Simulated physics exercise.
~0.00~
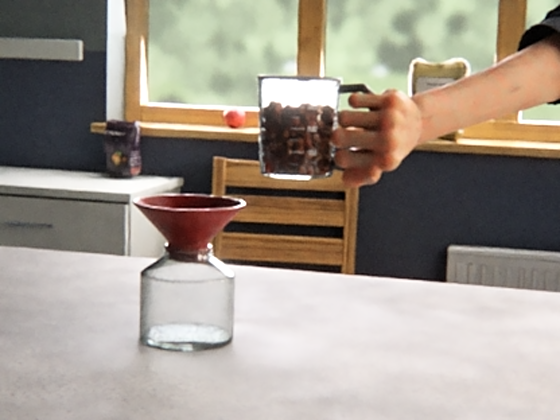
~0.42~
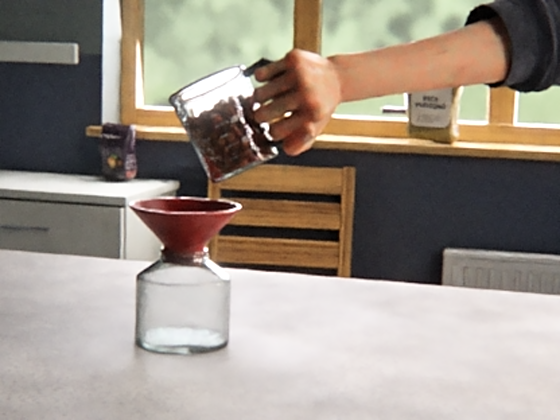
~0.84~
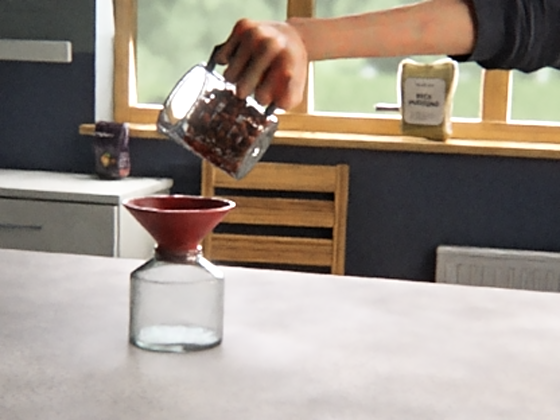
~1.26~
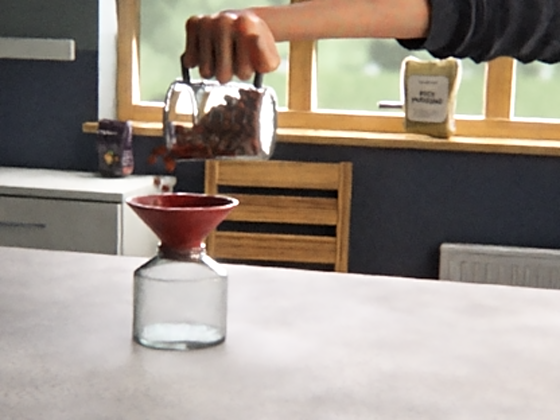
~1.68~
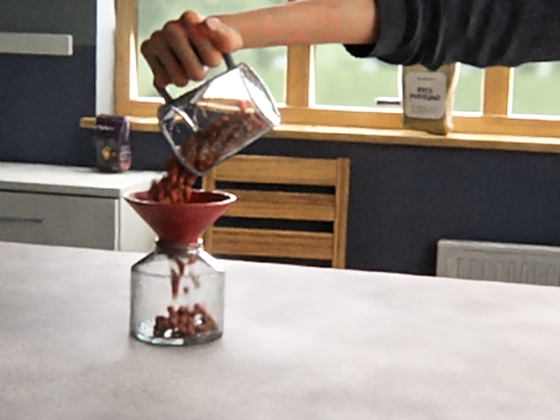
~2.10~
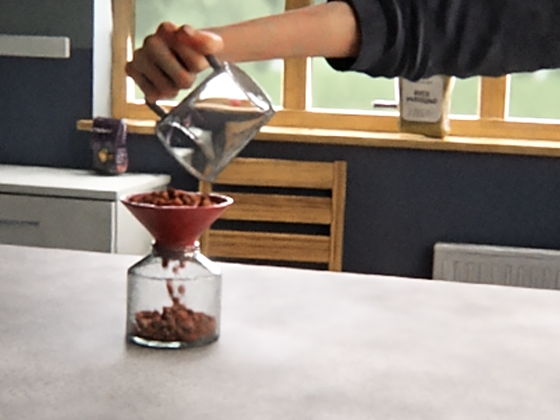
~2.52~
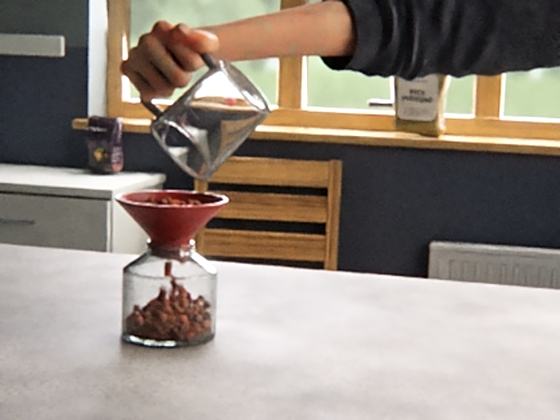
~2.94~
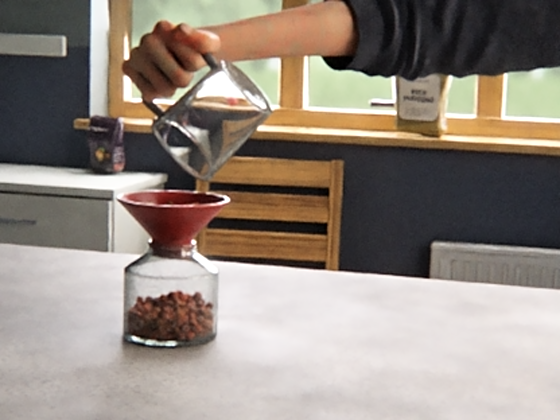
The clip opens with a hand holding a clear cup of reddish-brown pellets above and to the right of a glass jar topped with a dark red funnel, on a pale table. The hand moves the cup left and tips it toward the funnel. Once the cup lies on its side, the first pellets drop out, then a thick stream pours down and begins gathering in the jar. The cup empties while pellets heaped in the funnel keep trickling through. Finally the flow stops, leaving a pile in the jar beneath the still-tipped cup.
